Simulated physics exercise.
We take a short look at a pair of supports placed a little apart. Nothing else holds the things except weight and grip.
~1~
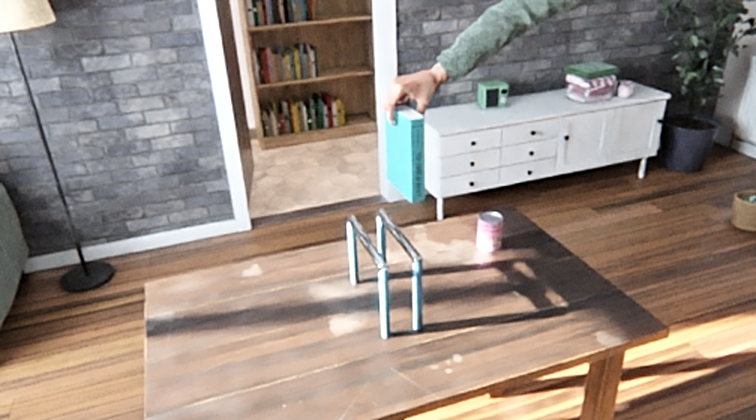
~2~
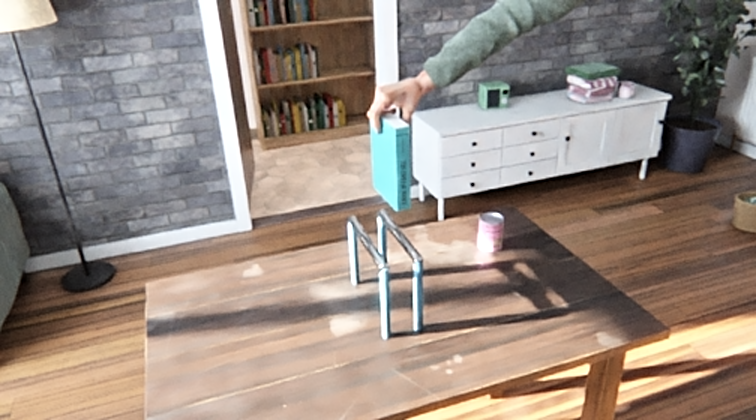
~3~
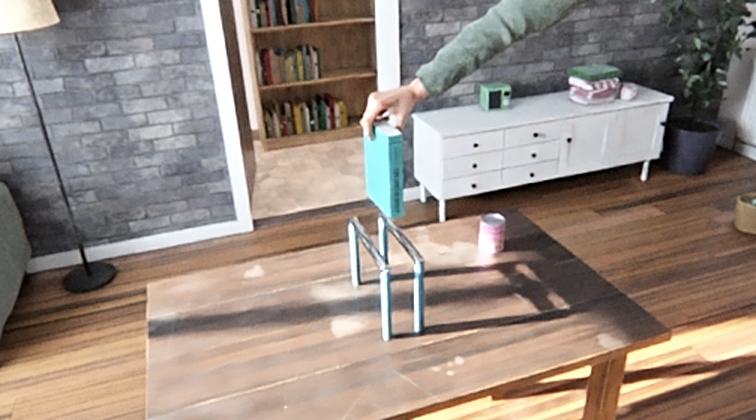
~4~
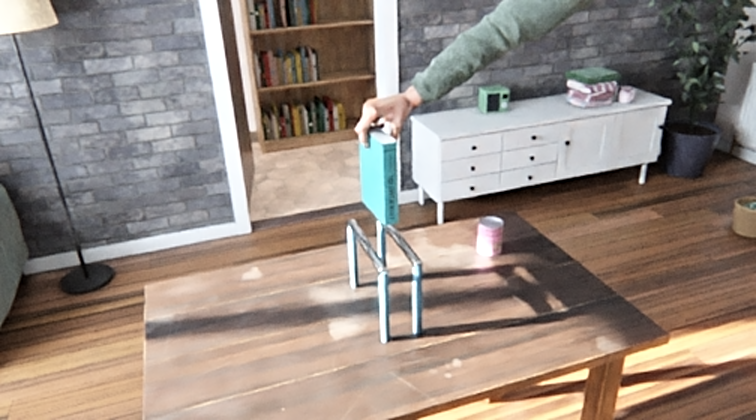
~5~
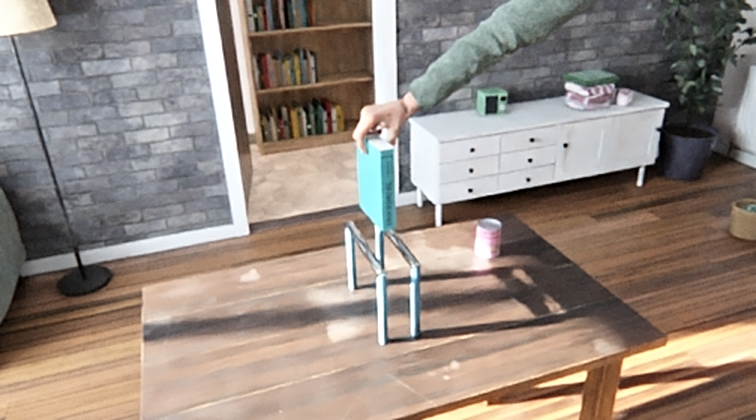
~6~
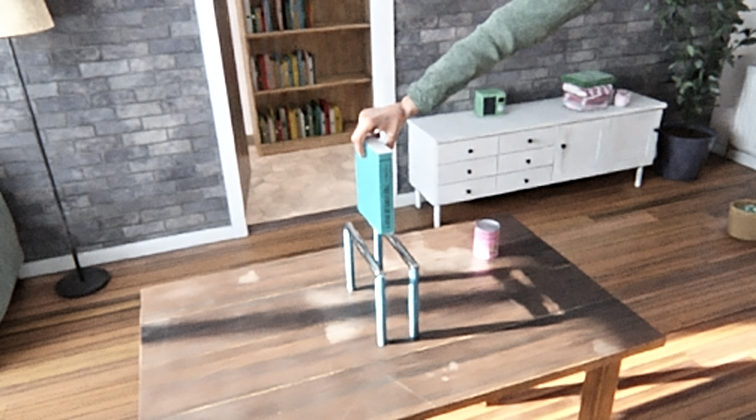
At first, a hand in a green sleeve holds a turquoise book upright above a wooden table, where two narrow supports stand slightly apart near a pink tin. The arm moves the book a little left and downward, then holds it nearly still just above the gap between the supports.
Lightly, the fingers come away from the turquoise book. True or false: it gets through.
True.
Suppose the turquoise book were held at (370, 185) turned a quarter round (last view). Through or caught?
It gets held up.
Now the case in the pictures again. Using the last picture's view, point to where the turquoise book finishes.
In the last picture, near pixel (378, 279).
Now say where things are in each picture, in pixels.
The first picture shows being brought over the gap; turquoise book (404, 151); pink tin (490, 232).
The second picture shows being brought over the gap; turquoise book (390, 159); pink tin (491, 233).
The third picture shows being brought over the gap; turquoise book (383, 166); pink tin (492, 234).
The fourth picture shows being brought over the gap; turquoise book (379, 173); pink tin (490, 236).
The fifth picture shows poised above the slot; turquoise book (376, 179); pink tin (488, 239).
The sixth picture shows poised above the slot; turquoise book (374, 182); pink tin (487, 240).
Then, 0.30 s after the last picture, turquoise book slid about its own width near (377, 255).
Then, 0.40 s after the last picture, turquoise book slid well along near (378, 269).
At rest, moved from the start, turquoise book; pink tin in place. Seen from the same camera at the end, turquoise book near (378, 280). The book drops through.
